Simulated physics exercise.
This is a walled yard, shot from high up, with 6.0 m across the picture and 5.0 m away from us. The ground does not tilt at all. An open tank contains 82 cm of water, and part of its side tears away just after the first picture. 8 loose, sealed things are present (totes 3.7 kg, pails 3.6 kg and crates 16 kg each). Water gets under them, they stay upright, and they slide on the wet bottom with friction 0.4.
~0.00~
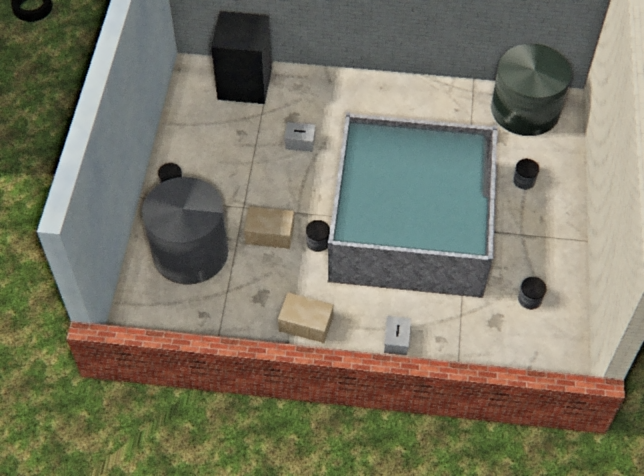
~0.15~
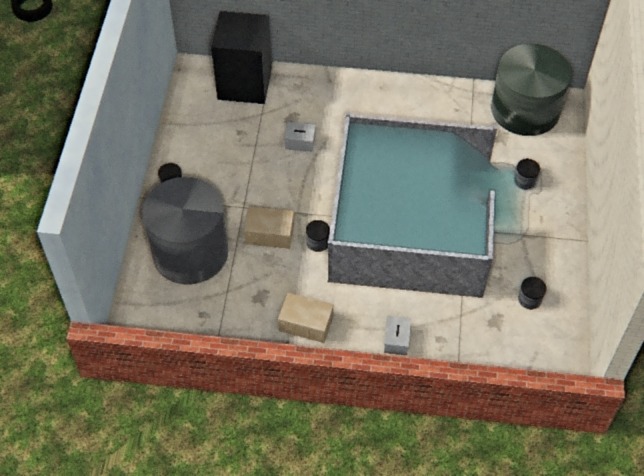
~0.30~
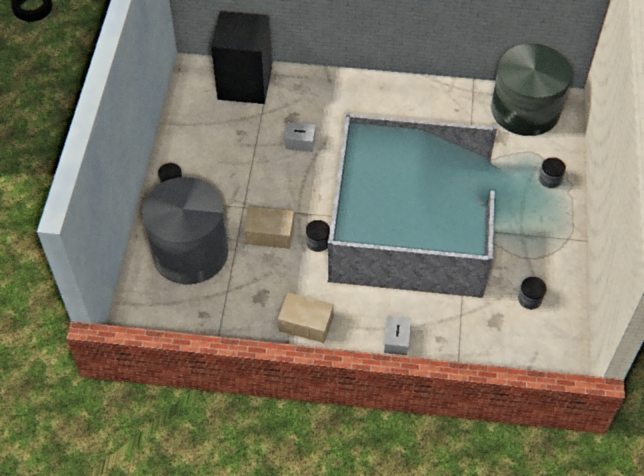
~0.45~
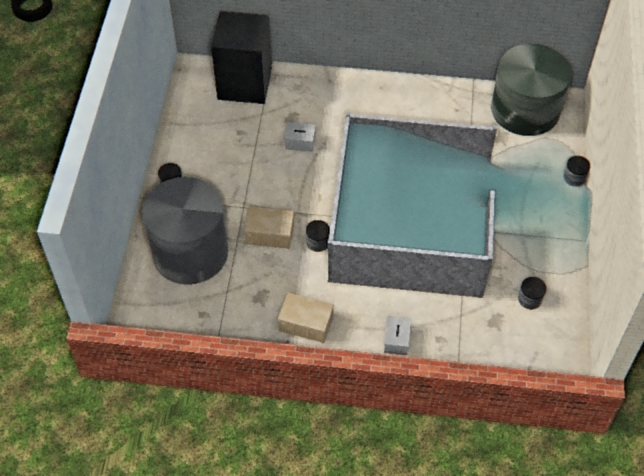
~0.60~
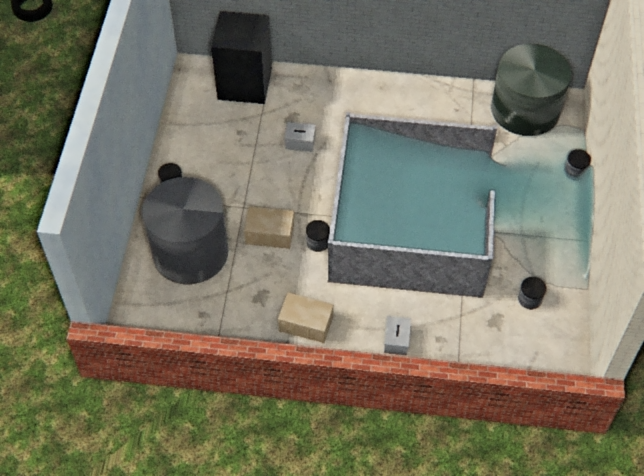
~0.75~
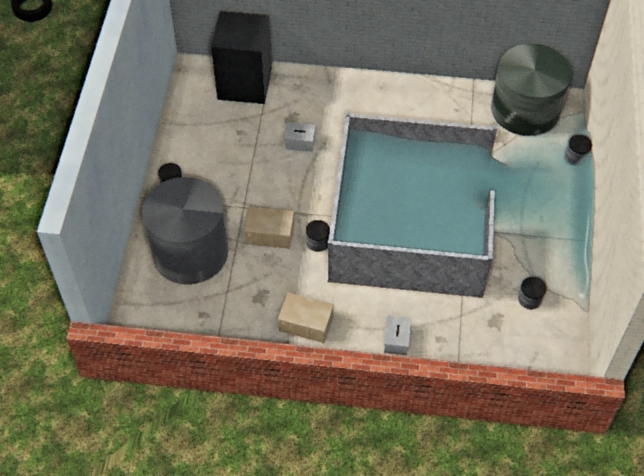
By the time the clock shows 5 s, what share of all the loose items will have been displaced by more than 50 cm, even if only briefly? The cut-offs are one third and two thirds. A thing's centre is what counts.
The share is between one third and two thirds.
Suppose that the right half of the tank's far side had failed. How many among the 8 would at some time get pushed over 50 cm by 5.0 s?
That would give 4.
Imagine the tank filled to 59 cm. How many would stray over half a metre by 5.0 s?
Under that setup the answer is 4.
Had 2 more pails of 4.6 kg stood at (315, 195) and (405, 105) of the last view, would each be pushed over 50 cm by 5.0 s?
In the order asked they come out inside the limit, beyond the limit.
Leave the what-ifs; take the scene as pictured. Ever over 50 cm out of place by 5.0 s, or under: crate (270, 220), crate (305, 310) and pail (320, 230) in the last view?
One by one: Below the line; above the line; below the line.
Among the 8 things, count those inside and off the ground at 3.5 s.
My tally comes to 2.
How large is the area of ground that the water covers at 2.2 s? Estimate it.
Wet area: Approx. 11.0 m2.
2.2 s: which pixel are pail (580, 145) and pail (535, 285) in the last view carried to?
Around (582, 49) and (431, 319).
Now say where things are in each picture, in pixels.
In the first picture, a pail at (528, 168), on the bottom; a tote at (300, 132), on the bottom; 3.7 m2 under water; 0 of 8 have shifted.
In the second picture, a pail at (529, 168), on the bottom; a tote at (300, 132), on the bottom; water covers 4.3 m2; 0 of 8 have shifted.
In the third picture, a pail at (554, 166) rests on the ground, 36 cm from its start; a tote at (300, 132), on the bottom; water covers 5.2 m2; 1 of 8 have shifted.
In the fourth picture, a pail at (579, 165), on the bottom, 70 cm from its start; a tote at (300, 132), on the bottom; 6.2 m2 under water; 1 of 8 have shifted.
In the fifth picture, a pail at (580, 158) floats, 72 cm from its start; a tote at (300, 132) rests on the ground; water covers 6.7 m2; 1 of 8 have shifted.
In the sixth picture, a pail at (581, 144), afloat, 78 cm from its start; a tote at (300, 132) rests on the ground; 6.8 m2 under water; 1 of 8 have shifted.
After 1.1 s 1 of 8 are over 50 cm from their spots; 1 afloat.
After 2.2 s 2 of 8 are over 50 cm from their spots; 1 afloat.
After 3.5 s 4 of 8 are over 50 cm from their spots; 2 afloat.
After 5.0 s 5 of 8 are over 50 cm from their spots, and 5 have been at some point; 4 afloat.
